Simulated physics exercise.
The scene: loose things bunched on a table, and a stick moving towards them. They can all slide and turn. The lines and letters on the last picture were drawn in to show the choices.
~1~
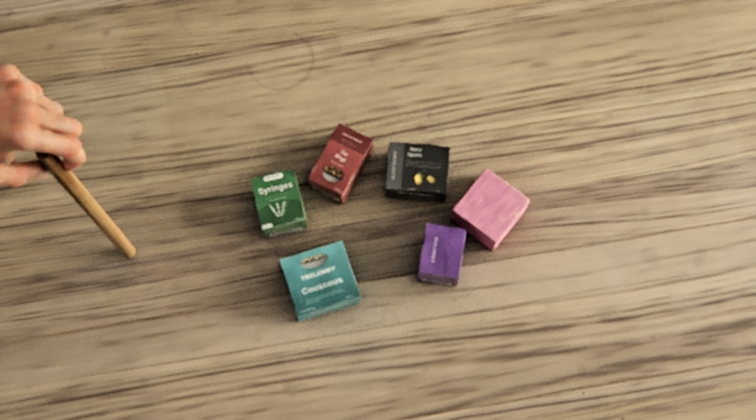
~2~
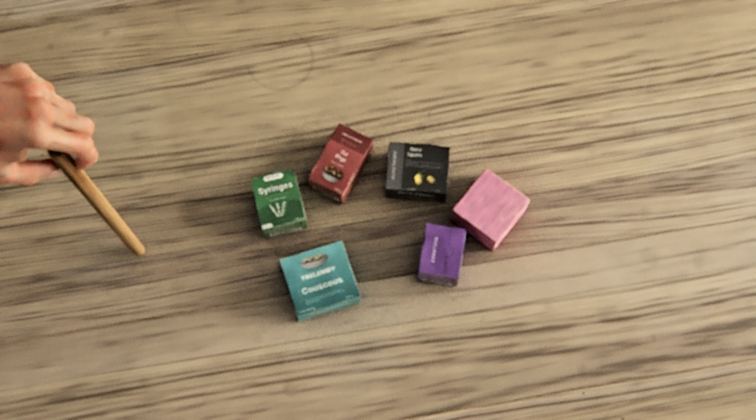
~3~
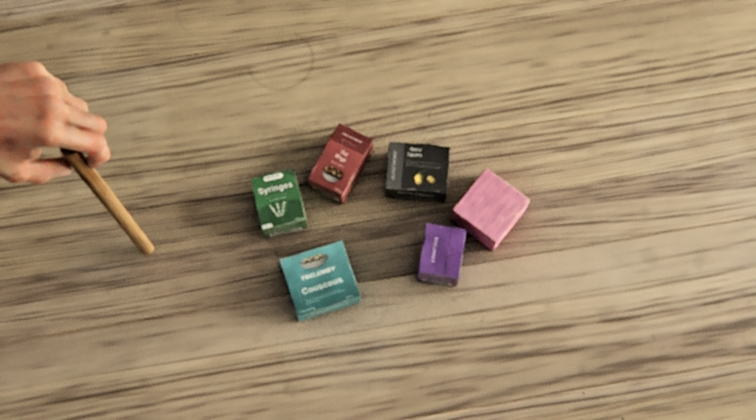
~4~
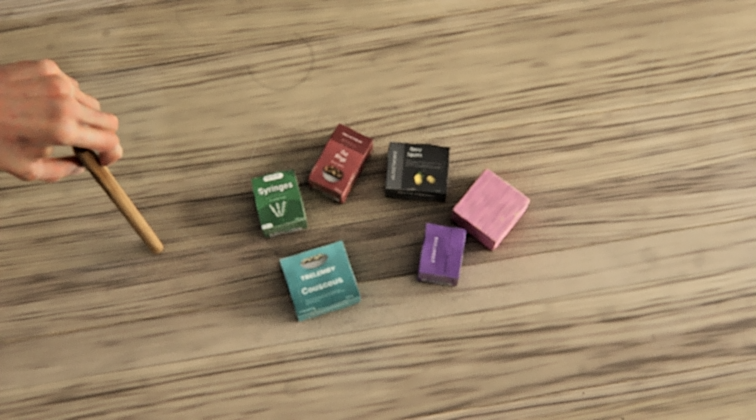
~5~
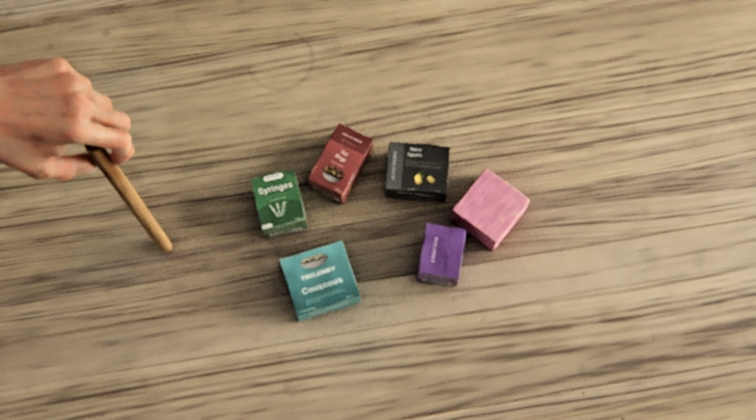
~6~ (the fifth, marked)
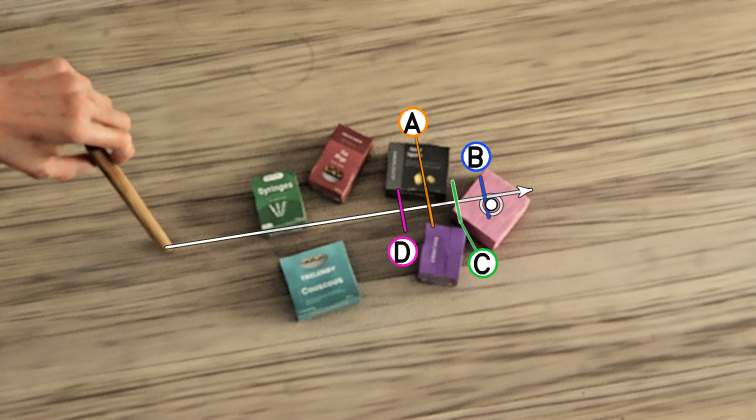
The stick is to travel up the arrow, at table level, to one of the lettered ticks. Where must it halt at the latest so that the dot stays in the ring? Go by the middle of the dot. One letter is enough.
It can go as far as C.
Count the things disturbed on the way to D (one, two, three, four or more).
In all, two.
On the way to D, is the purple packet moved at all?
By then, no.
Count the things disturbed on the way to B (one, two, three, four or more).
It has moved three.
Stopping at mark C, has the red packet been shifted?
Yes.
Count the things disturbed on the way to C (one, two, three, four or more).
Two.
On the marked copy, A at (429, 206); B at (485, 197); C at (457, 202); D at (402, 210); the arrow from (166, 247) to (531, 190); the white dot at (492, 205).
Following C. Soon after the start, foot of the stick (271, 232); green box (288, 199).
Later, foot of the stick (376, 215); green box (316, 187); red packet (353, 135).
In the end, foot of the stick (456, 203); green box (316, 187); red packet (353, 135); the dot is still in its ring.
As for the rest, A keeps the dot in but is short; B shifts the dotted thing to (512, 215); D keeps the dot in but is short.
